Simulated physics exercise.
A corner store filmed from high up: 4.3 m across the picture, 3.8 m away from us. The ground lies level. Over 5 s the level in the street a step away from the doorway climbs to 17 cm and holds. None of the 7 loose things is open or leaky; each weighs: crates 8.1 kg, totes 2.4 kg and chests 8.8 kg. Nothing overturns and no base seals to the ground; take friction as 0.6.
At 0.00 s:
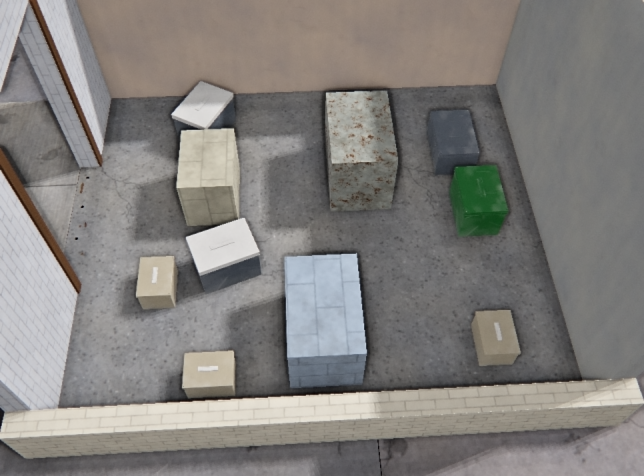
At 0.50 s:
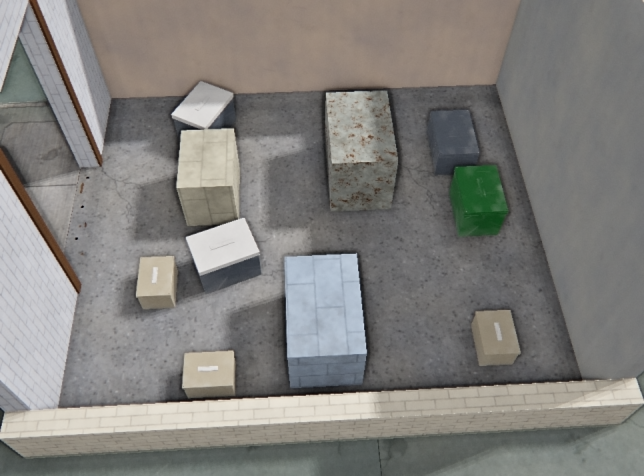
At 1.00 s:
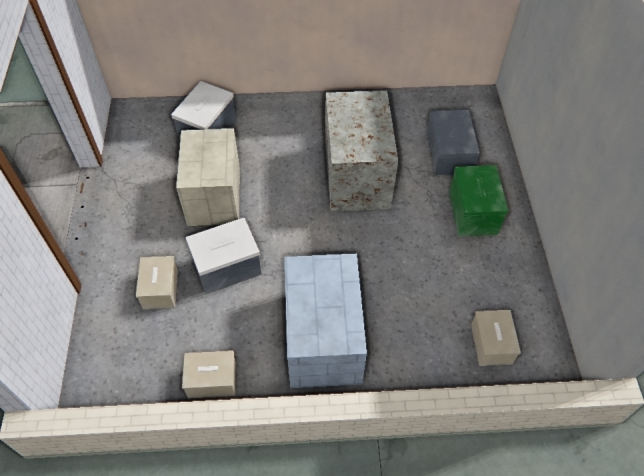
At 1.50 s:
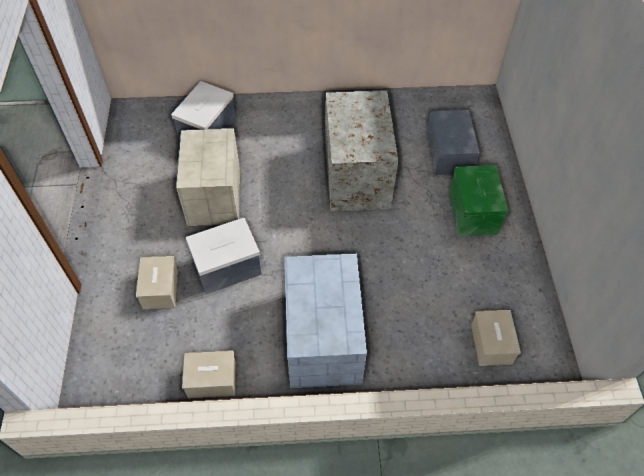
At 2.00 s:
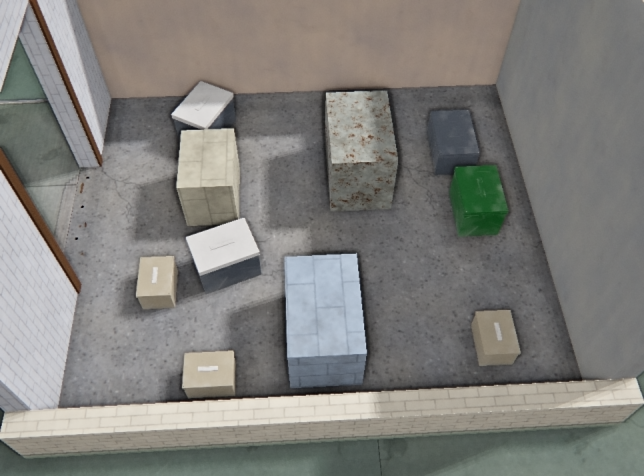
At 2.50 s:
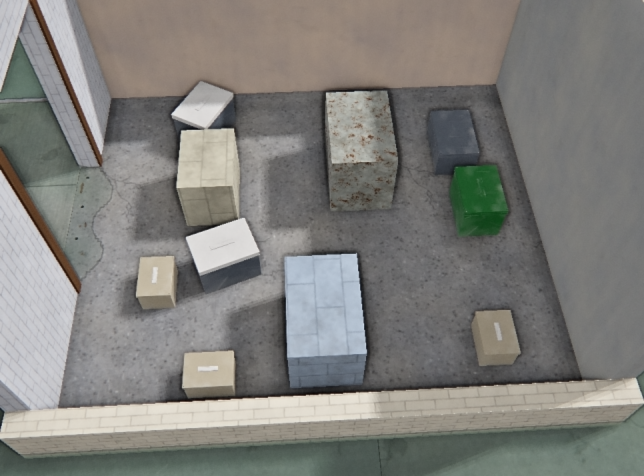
Walled store room seen from above with boxes and a green chest staying still, as greenish water spreads outside and edges through the left doorway.
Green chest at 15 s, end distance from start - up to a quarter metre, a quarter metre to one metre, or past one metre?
I expect it goes a modest distance.
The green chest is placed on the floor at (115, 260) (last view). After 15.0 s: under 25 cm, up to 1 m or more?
It goes a long way.
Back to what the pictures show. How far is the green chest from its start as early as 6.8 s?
About 0 cm.
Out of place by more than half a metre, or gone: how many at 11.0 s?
Answer: 4.
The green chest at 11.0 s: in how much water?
I'd put it at about 6 cm.
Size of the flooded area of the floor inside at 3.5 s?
Wet: Near 1.0 m2.
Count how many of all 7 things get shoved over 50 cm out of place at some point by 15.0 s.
Result: 7.
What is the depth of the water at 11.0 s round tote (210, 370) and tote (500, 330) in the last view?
First about 5 cm, second about 6 cm.
After 3.5 s the green chest is near (481, 188), 0.0 m from its start, aground; 0 afloat.
After 6.8 s the green chest is near (481, 188), 0.0 m from its start, aground; 1 afloat.
After 11.0 s the green chest is near (491, 190), 0.1 m from its start, afloat; 7 afloat.
After 15.0 s the green chest is near (439, 211), 0.5 m from its start, afloat; 7 afloat.
